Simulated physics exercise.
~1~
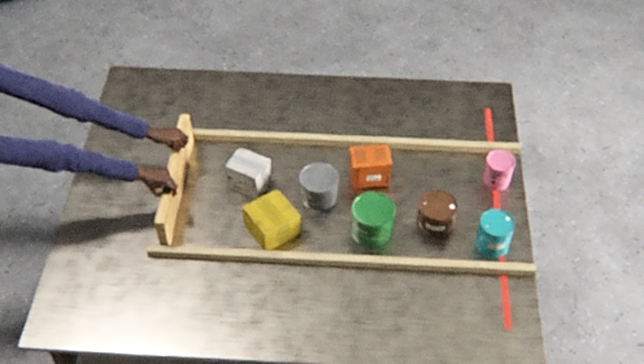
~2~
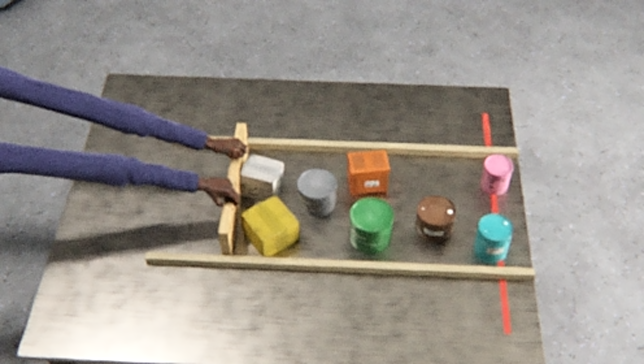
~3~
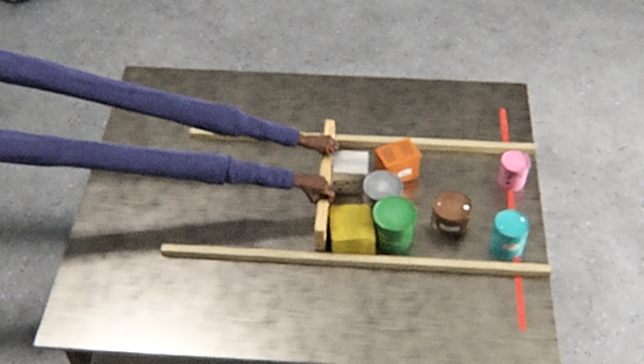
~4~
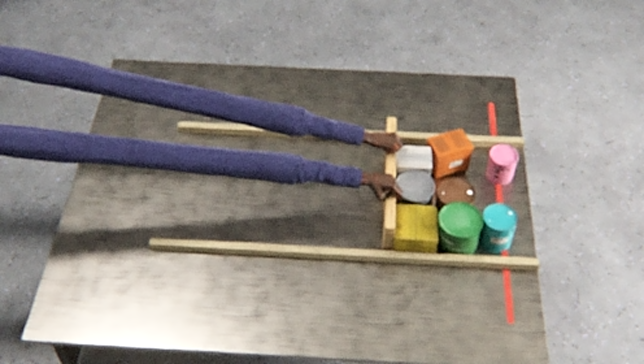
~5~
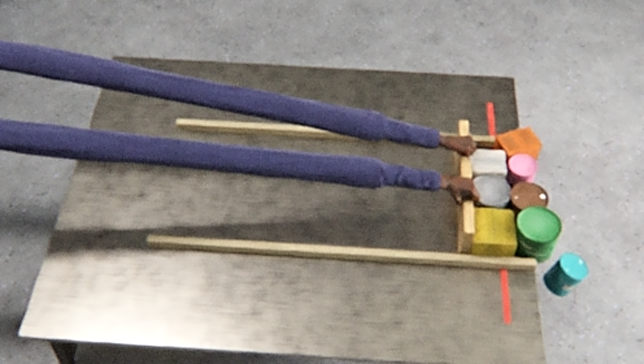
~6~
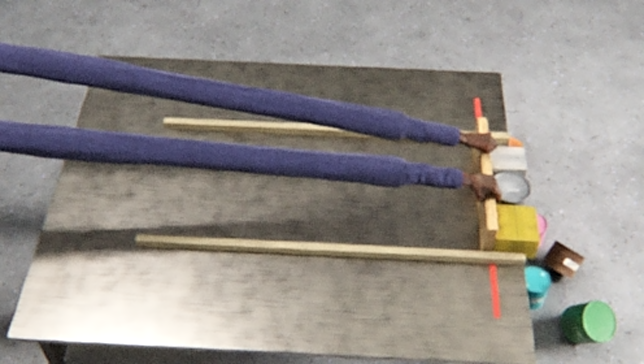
Two arms in dark blue sleeves reach from the left over a dark tabletop, seen from above by a gently swaying camera, holding a wooden plank upright between two pale rails. To its right sit white and yellow parcels, grey and green pails, an orange tote and a brown canister, with pink and turquoise containers near a red tape line. The hands push the plank right, gathering the items into a tight cluster. At the edge, the turquoise canister drops first. The green, brown, pink and orange items follow, while the white, yellow and grey ones stay against the plank.
